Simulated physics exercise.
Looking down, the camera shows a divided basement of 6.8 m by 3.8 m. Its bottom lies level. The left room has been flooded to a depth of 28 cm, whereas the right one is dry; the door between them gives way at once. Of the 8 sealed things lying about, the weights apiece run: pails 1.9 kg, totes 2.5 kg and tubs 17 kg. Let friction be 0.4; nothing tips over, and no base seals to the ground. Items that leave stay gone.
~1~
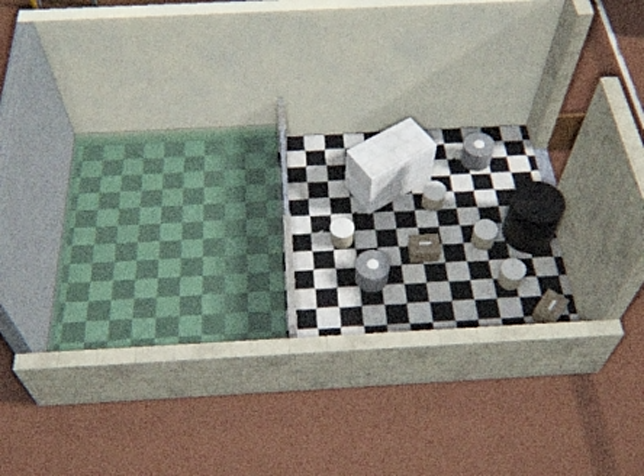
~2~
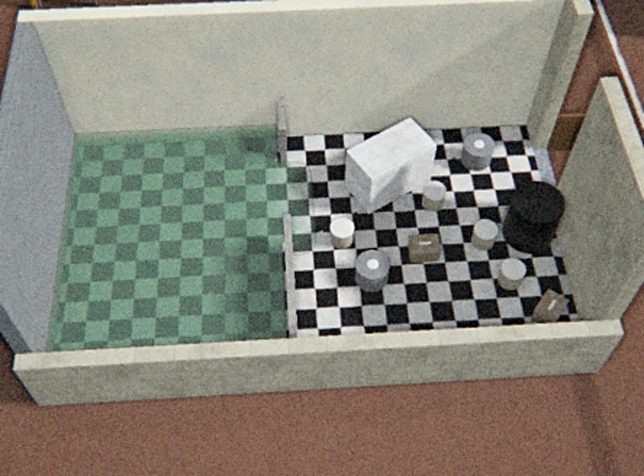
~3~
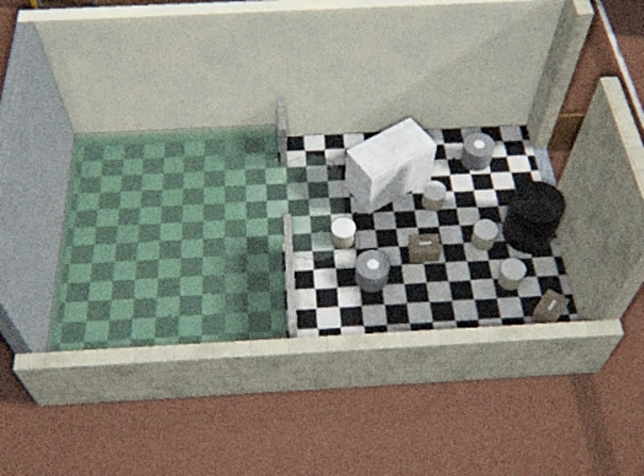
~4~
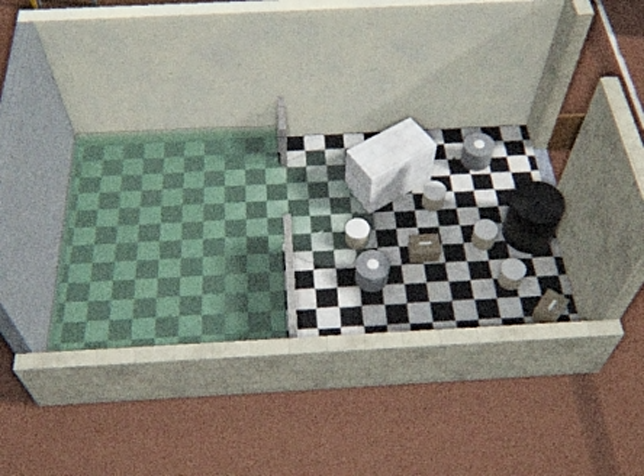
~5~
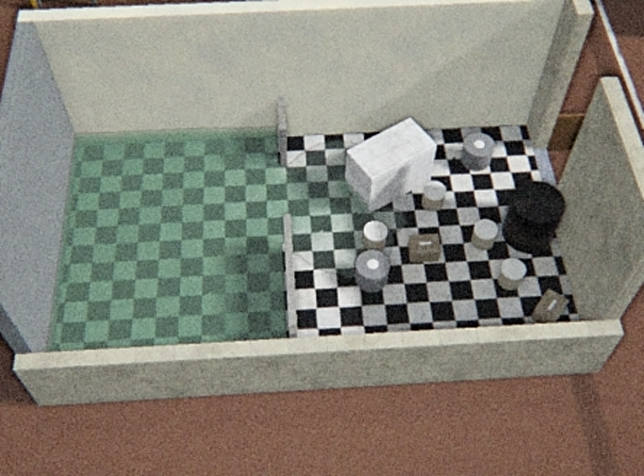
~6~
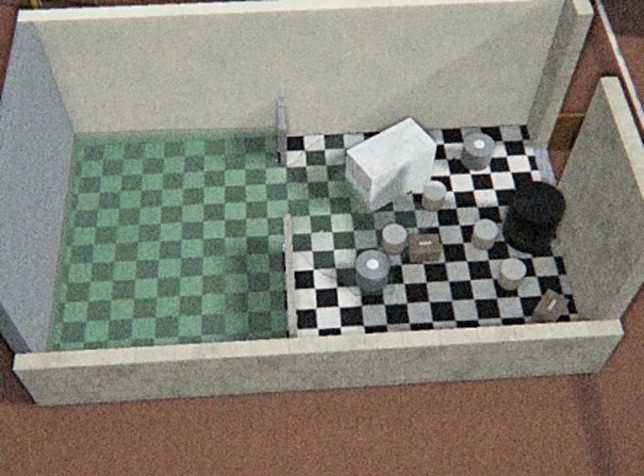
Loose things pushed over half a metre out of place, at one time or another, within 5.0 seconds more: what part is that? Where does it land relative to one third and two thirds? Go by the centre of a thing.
It lands in between.
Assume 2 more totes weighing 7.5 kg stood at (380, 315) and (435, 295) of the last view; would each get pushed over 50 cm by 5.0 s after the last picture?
One by one: Smaller shift, bigger shift.
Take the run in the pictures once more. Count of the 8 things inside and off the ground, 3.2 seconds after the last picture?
Just then, the number is 6.
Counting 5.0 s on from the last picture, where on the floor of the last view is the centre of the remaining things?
Somewhere near (499, 270).
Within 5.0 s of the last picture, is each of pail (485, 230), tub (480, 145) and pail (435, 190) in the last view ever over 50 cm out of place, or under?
Result by item: Beyond it; within it; within it.
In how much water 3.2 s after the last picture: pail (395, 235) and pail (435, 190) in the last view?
15 and 3 cm.
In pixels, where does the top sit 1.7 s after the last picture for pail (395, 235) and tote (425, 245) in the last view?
Roughly (509, 285), then roughly (536, 282).
Then, 0.4 s after the last picture 1 of 8 are over 50 cm from their spots; 1 afloat.
Then, 1.7 s after the last picture 4 of 8 are over 50 cm from their spots; 3 afloat.
Then, 3.2 s after the last picture 4 of 8 are over 50 cm from their spots; 6 afloat.
Then, 5.0 s after the last picture 4 of 8 are over 50 cm from their spots, and 4 have been at some point; 6 afloat.
